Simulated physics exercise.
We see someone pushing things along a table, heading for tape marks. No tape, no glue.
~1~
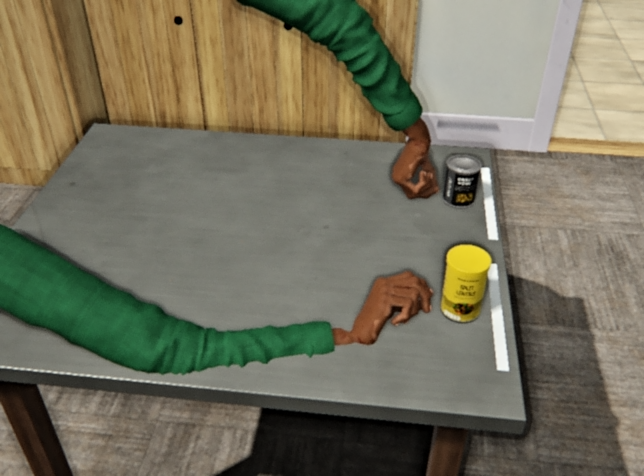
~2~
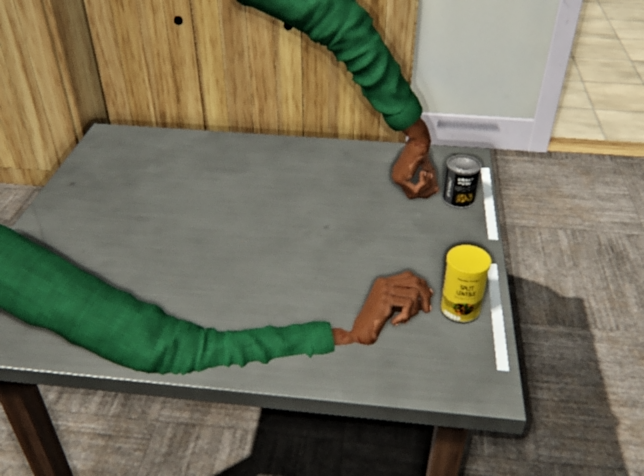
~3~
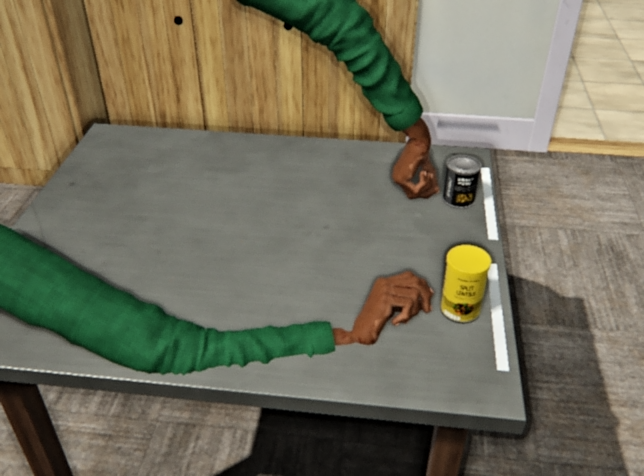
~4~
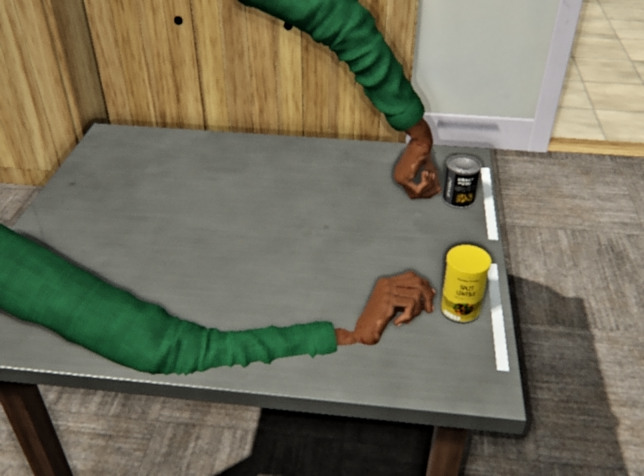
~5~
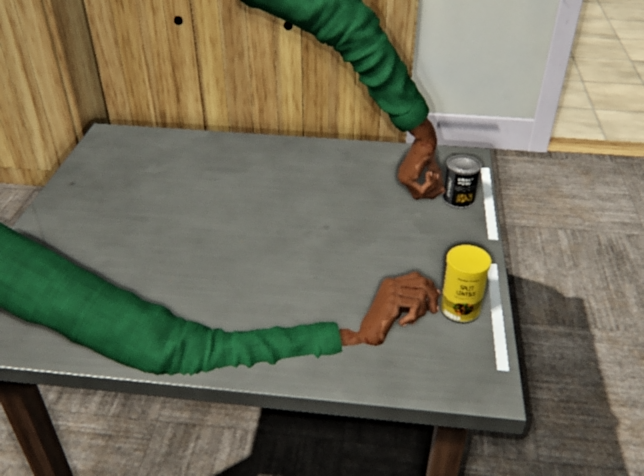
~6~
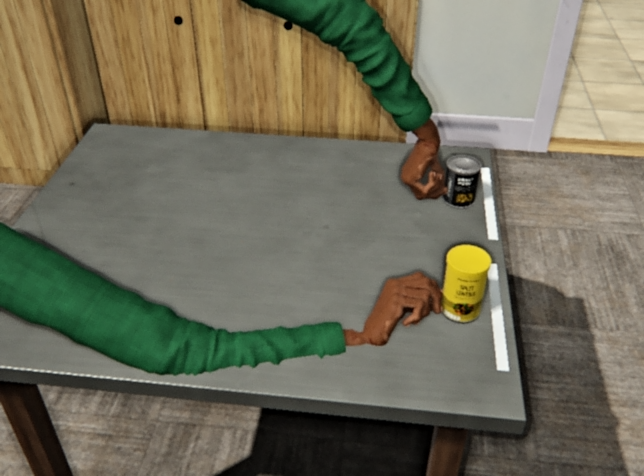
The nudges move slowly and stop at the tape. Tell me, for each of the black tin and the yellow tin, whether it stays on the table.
Result: The black tin does not stay, the yellow tin does not stay.
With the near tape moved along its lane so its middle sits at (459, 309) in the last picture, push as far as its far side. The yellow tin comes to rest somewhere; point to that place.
At rest at (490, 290).
Then, 1.24 s later than the last frame, black tin tilted by 60° near (530, 234); yellow tin tilted by 49° near (550, 309).
When it is over, the black tin goes over the edge; the yellow tin goes over the edge.
